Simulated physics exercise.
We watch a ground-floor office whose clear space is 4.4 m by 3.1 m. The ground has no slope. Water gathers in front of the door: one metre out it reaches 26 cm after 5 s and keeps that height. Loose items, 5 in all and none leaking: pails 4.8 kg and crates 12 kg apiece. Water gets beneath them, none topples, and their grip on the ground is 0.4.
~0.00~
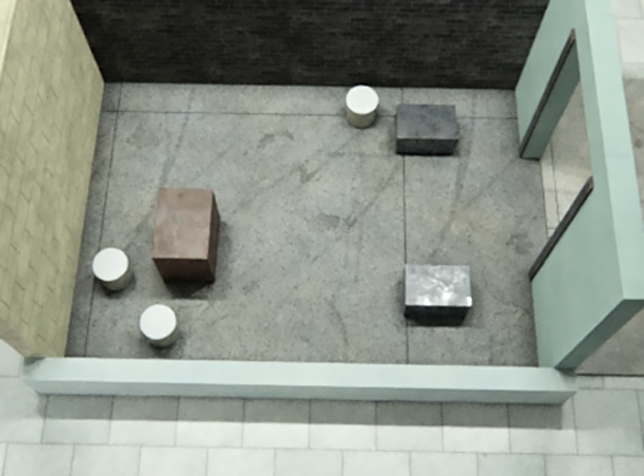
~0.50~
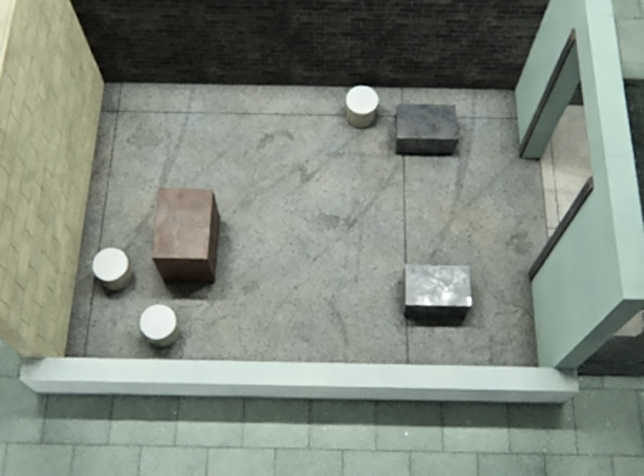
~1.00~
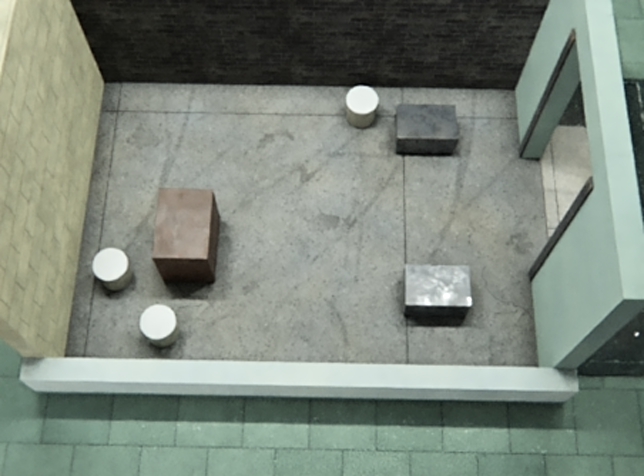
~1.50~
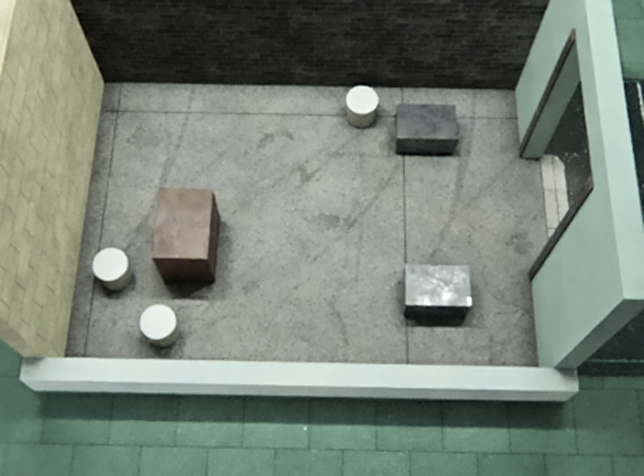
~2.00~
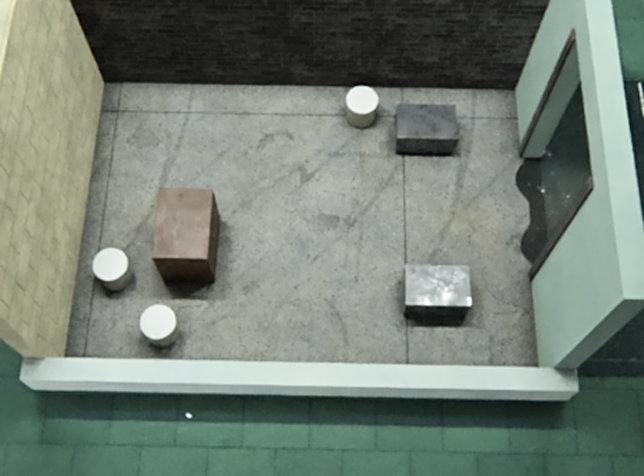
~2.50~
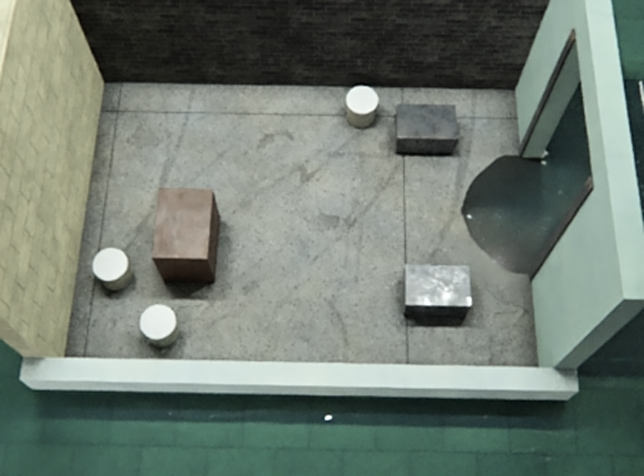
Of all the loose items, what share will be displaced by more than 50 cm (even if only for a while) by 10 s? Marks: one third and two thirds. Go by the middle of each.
That comes to at least two thirds.
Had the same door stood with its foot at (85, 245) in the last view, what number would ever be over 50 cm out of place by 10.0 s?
Then 5.
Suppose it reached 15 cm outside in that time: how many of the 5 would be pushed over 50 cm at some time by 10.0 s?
In that case 0 of them.
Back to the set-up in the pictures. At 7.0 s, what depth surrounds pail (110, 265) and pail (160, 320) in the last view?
Roughly 2 and 4 cm.
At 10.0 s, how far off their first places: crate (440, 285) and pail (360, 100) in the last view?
In turn: 60 cm, 250 cm.
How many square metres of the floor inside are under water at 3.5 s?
Some 2.5 m2.
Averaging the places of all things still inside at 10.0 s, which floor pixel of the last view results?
Around (210, 214).
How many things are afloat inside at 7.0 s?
I count 2.
After 3.5 s 0 of 5 are over 50 cm from their spots; 0 afloat.
After 4.5 s 0 of 5 are over 50 cm from their spots; 0 afloat.
After 7.0 s 3 of 5 are over 50 cm from their spots; 2 afloat.
After 10.0 s 5 of 5 are over 50 cm from their spots, and 5 have been at some point; 4 afloat.
